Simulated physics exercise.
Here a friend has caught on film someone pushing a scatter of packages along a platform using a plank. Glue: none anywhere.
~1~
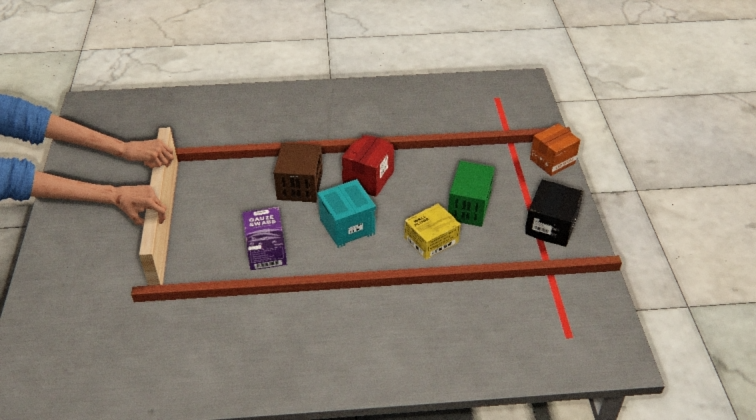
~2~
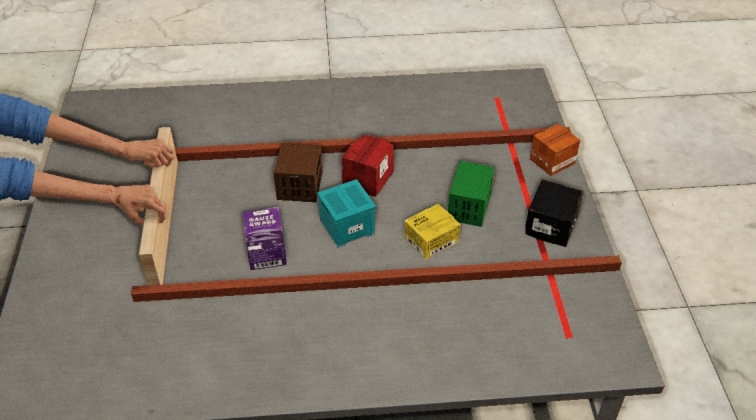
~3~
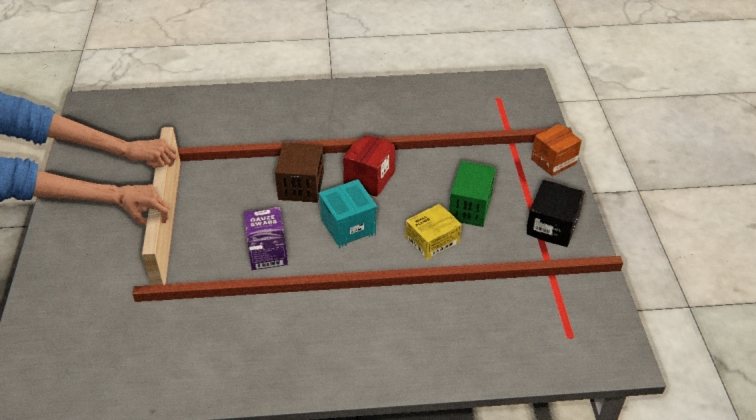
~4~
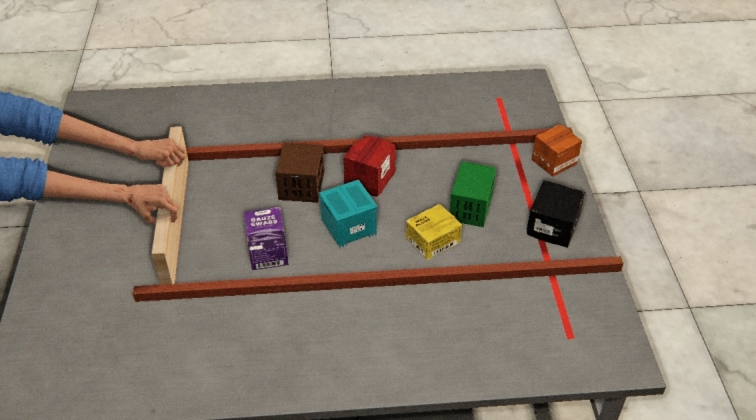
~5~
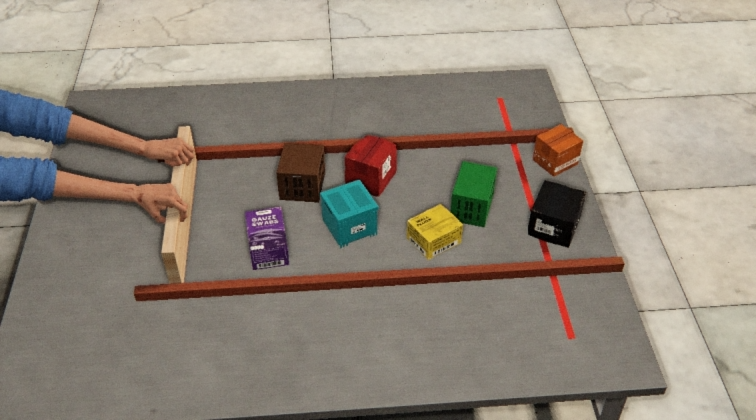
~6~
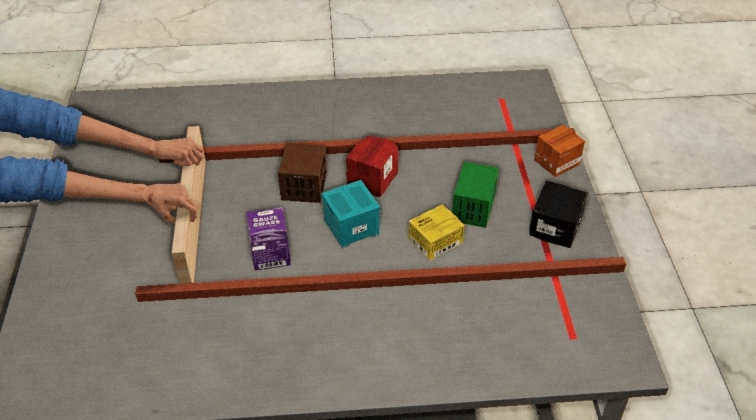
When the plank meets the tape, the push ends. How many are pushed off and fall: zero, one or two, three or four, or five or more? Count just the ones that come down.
Looks to me like the count going over is a three or a four.
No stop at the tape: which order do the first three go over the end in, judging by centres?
Order, earliest first: The orange parcel, then the black parcel, then the green crate.
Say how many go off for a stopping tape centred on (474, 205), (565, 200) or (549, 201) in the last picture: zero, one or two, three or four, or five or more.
Well, in the order given, it's no fall at all, at least five and five or more.
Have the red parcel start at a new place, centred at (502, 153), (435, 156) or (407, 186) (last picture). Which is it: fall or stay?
At the three spots, the red parcel keeps its place, keeps its place and keeps its place.
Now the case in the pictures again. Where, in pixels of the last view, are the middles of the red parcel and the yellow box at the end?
Final centres, in order: Near (577, 141), near (607, 241).
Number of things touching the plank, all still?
The answer is 2.
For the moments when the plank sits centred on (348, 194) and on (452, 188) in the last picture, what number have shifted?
The counts are 5 and 7.
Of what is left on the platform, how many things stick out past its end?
That comes to 3 of them.
A little later, none off yet; orange parcel at rest near (559, 151); black parcel at rest near (558, 214); green crate at rest near (475, 194).
Next, none off yet; orange parcel at rest near (559, 151); black parcel at rest near (558, 214); green crate shifted a little near (484, 194).
Later still, none off yet; orange parcel at rest near (560, 150); black parcel shifted a little near (578, 214); green crate shifted well along near (553, 179).
When it is over, the number that fall off is three or four; down, green crate, black parcel and orange parcel.
